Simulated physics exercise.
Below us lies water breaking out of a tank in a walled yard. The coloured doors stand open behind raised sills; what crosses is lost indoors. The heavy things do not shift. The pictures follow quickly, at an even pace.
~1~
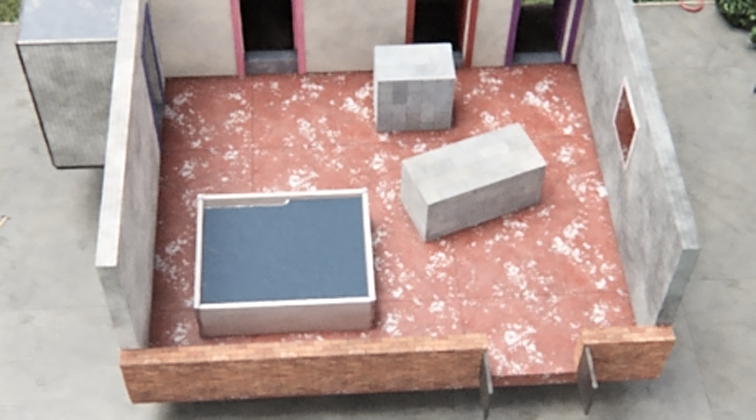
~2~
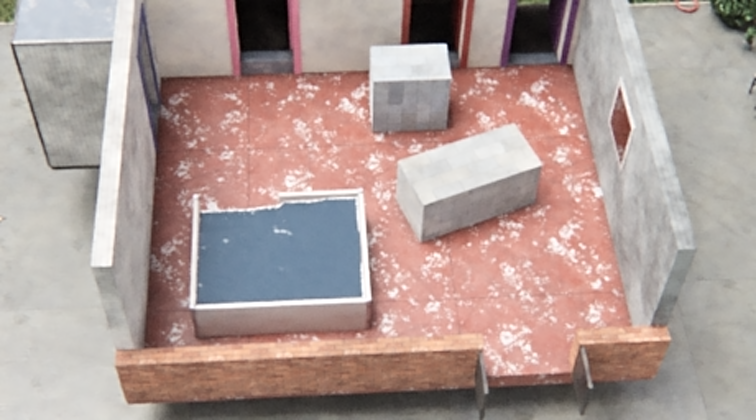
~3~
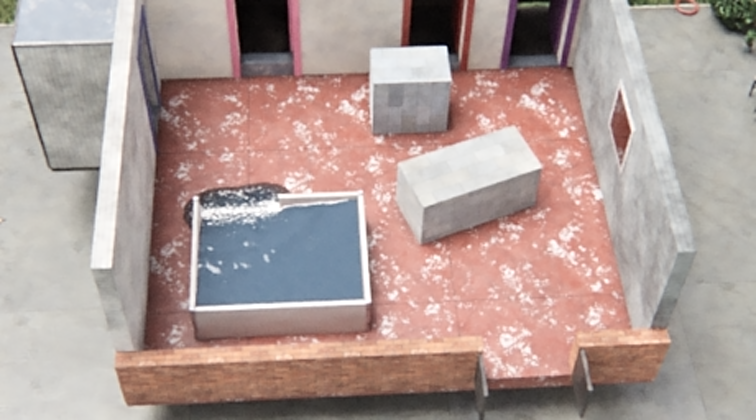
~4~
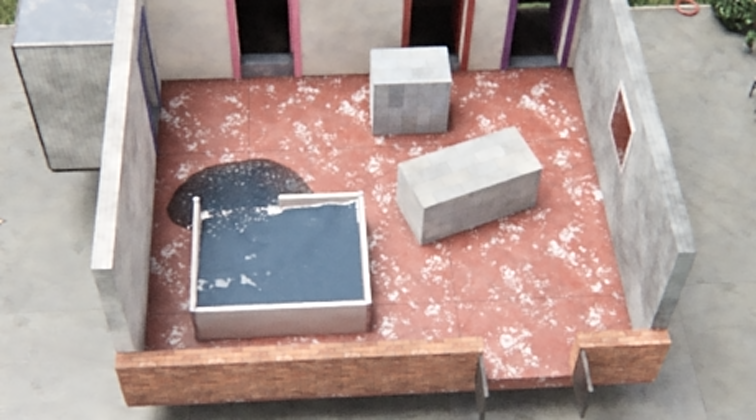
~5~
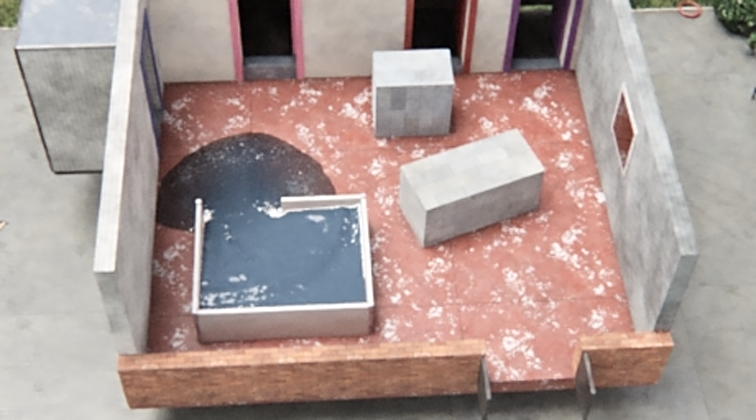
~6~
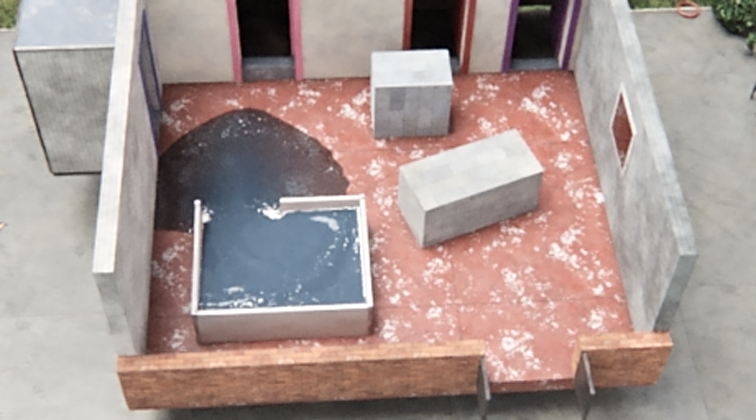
Dark water pours from the tank's far side and spreads across the red yard floor.
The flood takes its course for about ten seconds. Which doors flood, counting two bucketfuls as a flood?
One by one: The pink door stays under that; the purple door takes more than that; the red door stays under that; the blue door takes more than that.
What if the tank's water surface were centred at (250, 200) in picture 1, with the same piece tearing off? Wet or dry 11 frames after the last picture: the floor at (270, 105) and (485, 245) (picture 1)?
In that order: Awash, clear.
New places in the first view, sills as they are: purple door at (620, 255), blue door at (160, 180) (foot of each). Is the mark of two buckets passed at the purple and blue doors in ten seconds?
In short: The purple door takes less, the blue door floods.
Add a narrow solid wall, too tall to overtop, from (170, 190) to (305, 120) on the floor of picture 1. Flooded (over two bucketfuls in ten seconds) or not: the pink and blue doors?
One by one: Pink is under, blue keeps below it.
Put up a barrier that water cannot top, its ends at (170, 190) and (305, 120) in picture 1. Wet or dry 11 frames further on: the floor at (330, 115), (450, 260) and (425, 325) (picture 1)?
In that order: Wet, free of water, free of water.
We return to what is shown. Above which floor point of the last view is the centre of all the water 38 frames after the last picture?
I would point to (323, 183).
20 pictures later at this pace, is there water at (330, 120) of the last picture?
Verdict: Flooded.
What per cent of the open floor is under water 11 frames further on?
I make it 30 per cent.
A moment on, water covers 25 % of the floor; the pink door wet at the sill, nothing in, the purple door not reached, the red door not reached, the blue door wet at the sill, nothing in.
Next, water covers 30 % of the floor; the pink door wet at the sill, nothing in, the purple door not reached, the red door wet at the sill, nothing in, the blue door over two buckets in.
Then, water covers 40 % of the floor; the pink door wet at the sill, nothing in, the purple door wet at the sill, nothing in, the red door wet at the sill, nothing in, the blue door far over two buckets in.
Later, water covers 75 % of the floor; the pink door wet at the sill, nothing in, the purple door under two buckets in, the red door wet at the sill, nothing in, the blue door far over two buckets in.
In the end, water covers 95 % of the floor; the pink door wet at the sill, nothing in, the purple door over two buckets in, the red door wet at the sill, nothing in, the blue door far over two buckets in.
